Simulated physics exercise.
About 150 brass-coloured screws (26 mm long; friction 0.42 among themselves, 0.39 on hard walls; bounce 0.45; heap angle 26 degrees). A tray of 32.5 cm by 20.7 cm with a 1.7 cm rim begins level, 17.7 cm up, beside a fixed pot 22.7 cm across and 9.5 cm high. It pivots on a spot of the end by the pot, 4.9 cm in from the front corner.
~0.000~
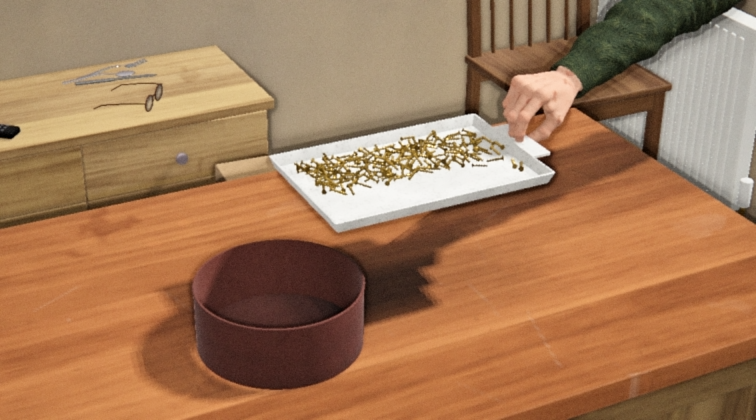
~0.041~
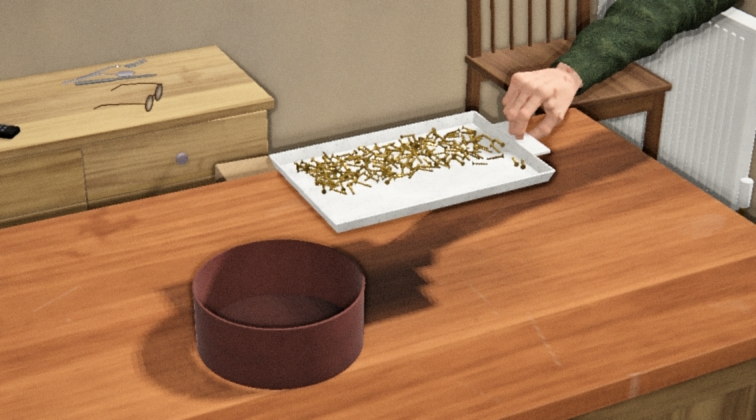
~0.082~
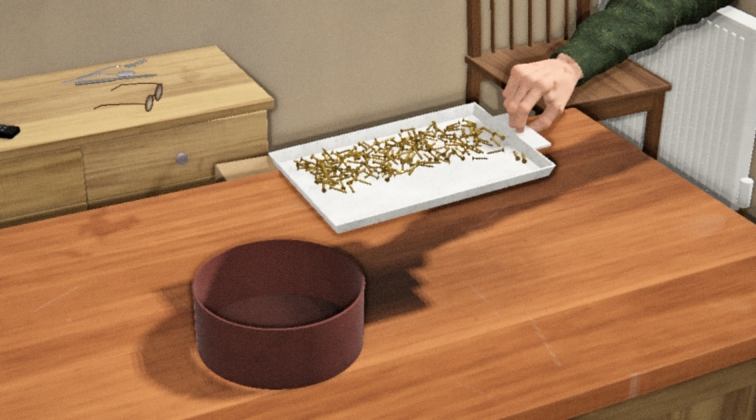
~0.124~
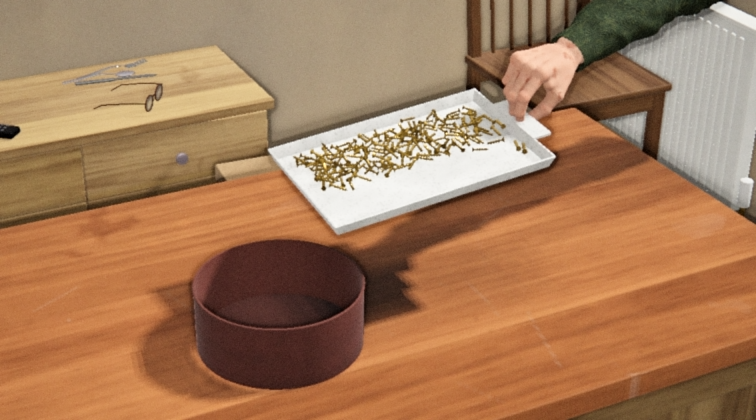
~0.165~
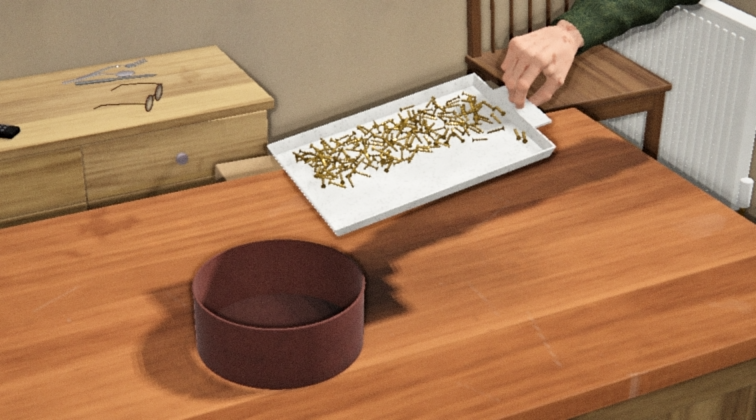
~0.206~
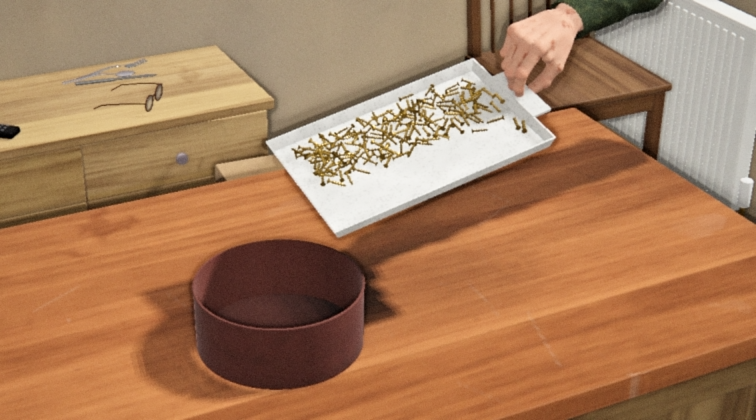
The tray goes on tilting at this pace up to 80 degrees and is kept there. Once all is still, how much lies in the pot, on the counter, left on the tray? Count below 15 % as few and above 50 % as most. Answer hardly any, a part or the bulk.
In the pot: The bulk; on the counter: Hardly any; left on the tray: Hardly any.
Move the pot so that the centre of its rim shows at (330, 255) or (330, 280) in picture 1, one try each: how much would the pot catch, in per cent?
About 45 and 100 per cent.
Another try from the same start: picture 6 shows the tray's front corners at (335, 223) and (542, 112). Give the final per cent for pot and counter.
Pot 75, counter 25.
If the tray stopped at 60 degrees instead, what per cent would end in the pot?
It would be near 85 per cent.
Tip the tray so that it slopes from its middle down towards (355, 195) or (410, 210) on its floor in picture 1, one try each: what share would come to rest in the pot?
Some 95 and 45 per cent.
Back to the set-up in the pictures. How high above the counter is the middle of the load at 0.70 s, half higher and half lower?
Roughly 18 cm.
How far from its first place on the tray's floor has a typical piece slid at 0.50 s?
Some 5 cm.
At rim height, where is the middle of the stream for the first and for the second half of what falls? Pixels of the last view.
First near (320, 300), later near (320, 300).
After 0.50 s, tilt 47 degrees; the tray holds 100 %, the pot 0 %.
After 0.70 s, tilt 69 degrees; the tray holds 75 %, the pot 0 %.
Then, at 1.02 s, tilt 80 degrees; the tray holds 0 %, the pot 95 %.
By 1.8 s all is still; pot 95 %, counter 5 %, tray 0 %.
